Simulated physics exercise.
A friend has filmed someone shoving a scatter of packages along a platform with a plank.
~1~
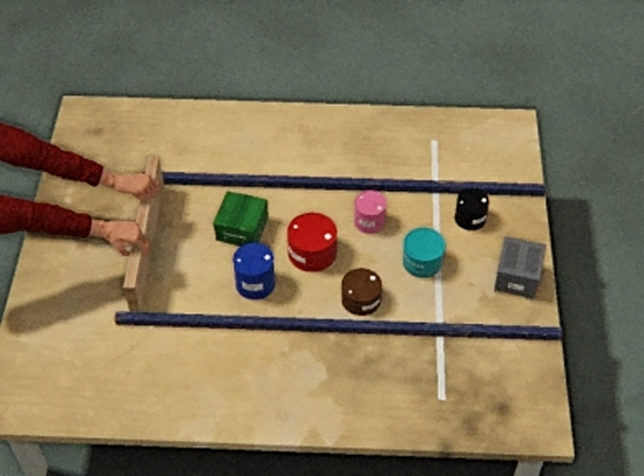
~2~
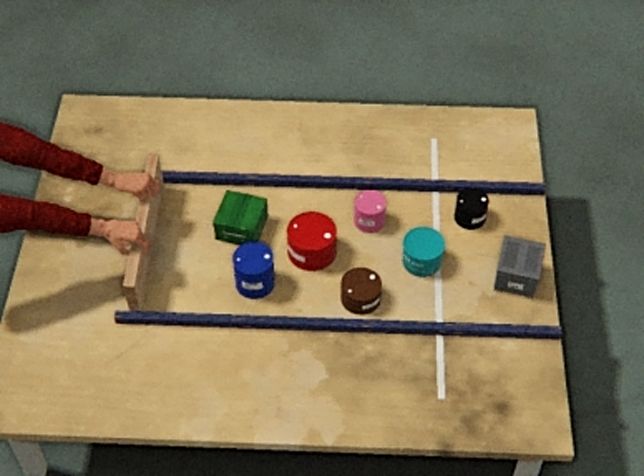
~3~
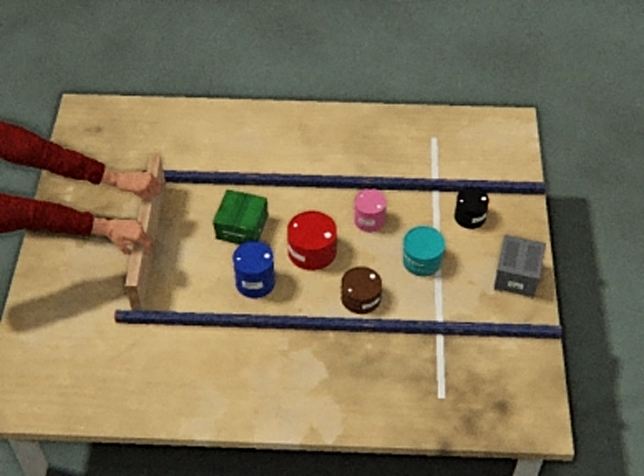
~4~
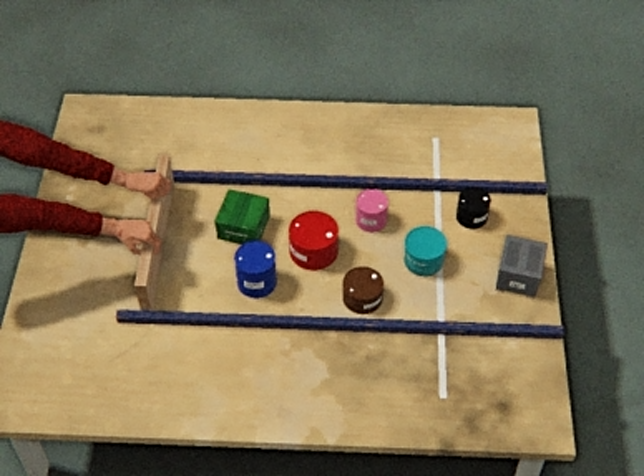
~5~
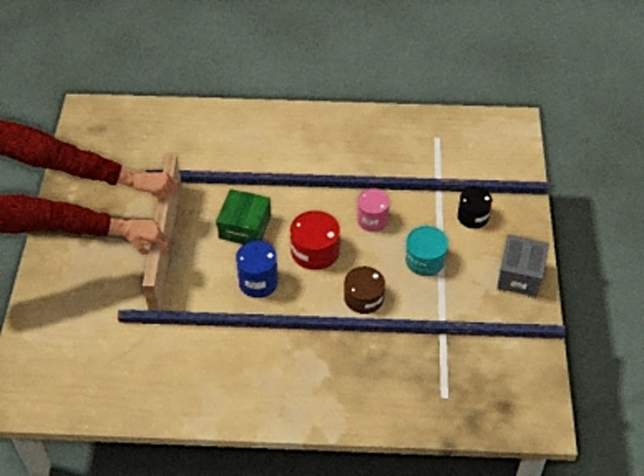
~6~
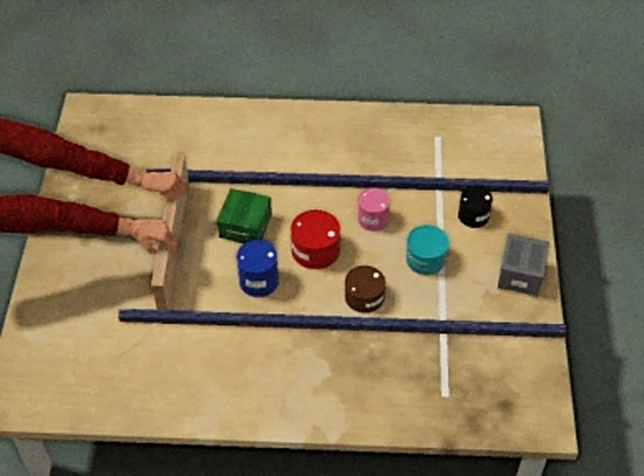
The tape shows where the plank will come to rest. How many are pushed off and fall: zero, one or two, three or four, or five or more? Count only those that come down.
Here the number that fall off is zero.
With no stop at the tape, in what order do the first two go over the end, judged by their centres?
In order: The grey tote, the turquoise pail.
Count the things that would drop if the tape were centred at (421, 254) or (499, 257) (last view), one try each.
Down on the ground: 0 and 4.
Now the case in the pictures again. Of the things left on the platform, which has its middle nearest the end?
That is the grey tote.
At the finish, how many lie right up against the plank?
3 of them.
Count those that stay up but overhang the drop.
The number is 1.
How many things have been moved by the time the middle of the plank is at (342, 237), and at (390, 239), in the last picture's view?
First 5, then 7.
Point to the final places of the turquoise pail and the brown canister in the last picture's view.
First (512, 253), then (501, 304).
Soon after, none off yet; grey tote at rest near (523, 265); black canister at rest near (475, 207); turquoise pail at rest near (427, 250).
In the end, the number that fall off is zero.
